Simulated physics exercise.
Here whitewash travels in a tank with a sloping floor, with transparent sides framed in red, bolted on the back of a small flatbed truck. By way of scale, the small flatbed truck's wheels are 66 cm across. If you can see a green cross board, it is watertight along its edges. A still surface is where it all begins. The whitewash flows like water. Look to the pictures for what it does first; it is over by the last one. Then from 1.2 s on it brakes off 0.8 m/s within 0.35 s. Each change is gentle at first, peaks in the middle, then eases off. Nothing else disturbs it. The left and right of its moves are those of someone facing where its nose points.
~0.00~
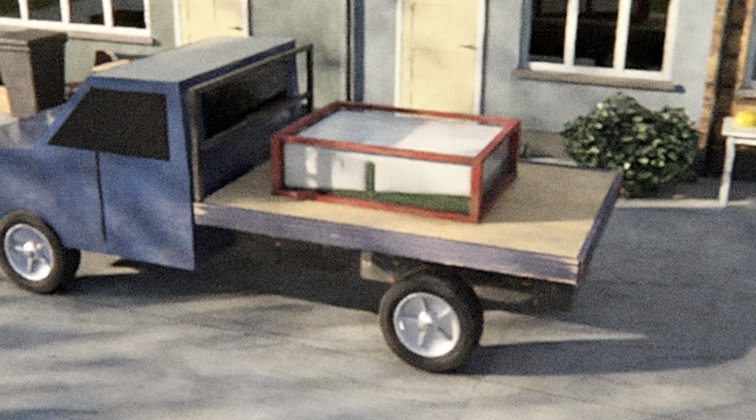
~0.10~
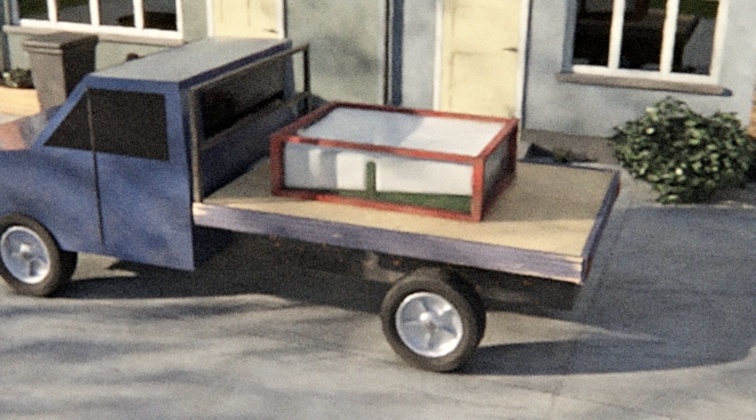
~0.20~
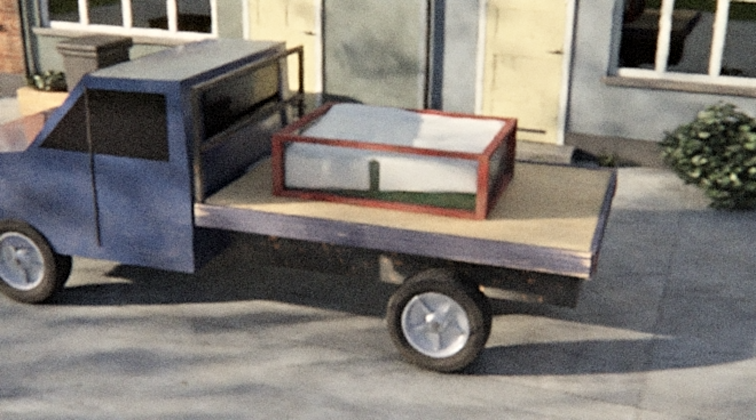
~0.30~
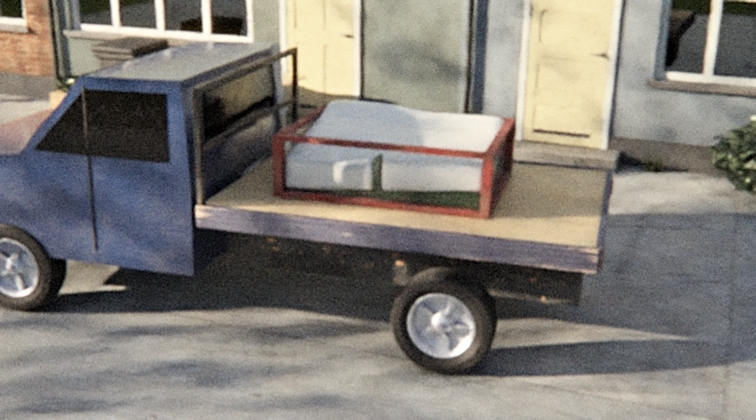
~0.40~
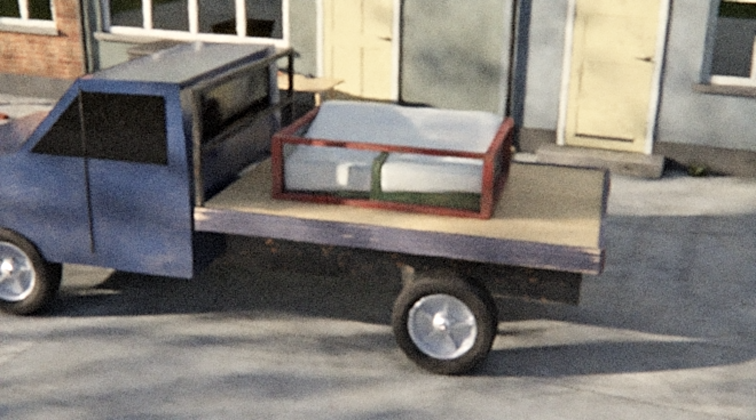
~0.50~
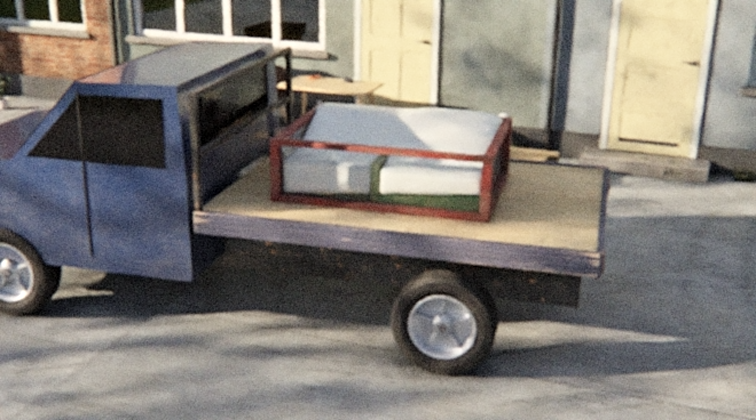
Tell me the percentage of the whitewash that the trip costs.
It loses about 5 per cent.
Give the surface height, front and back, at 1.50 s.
At the front the surface is at 42 cm, while at the back it is at 24 cm.
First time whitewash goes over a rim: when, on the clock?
I'd say close to 0.7 seconds.
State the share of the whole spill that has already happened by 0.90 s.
I'd say some 30 percent by then.
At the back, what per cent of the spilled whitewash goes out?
I'd put it at about 0 percent of what spills.
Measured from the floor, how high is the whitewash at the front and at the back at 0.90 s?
Front 34 cm, back 34 cm.
Then, 0.90 s in, it stands 33 cm high behind and 35 cm in front; 1 per cent has gone over the far side.
Then, 1.50 s in, it stands 24 cm high behind and 41 cm in front; 2 per cent has gone over the far side, a little elsewhere.
Then, 2.10 s in, it stands 31 cm high behind and 32 cm in front; 4 per cent has gone over the far side and the front, a little elsewhere.
Then, 4.53 s in, 5 per cent has gone over the far side and the front, a little elsewhere, 17 of 337 litres.
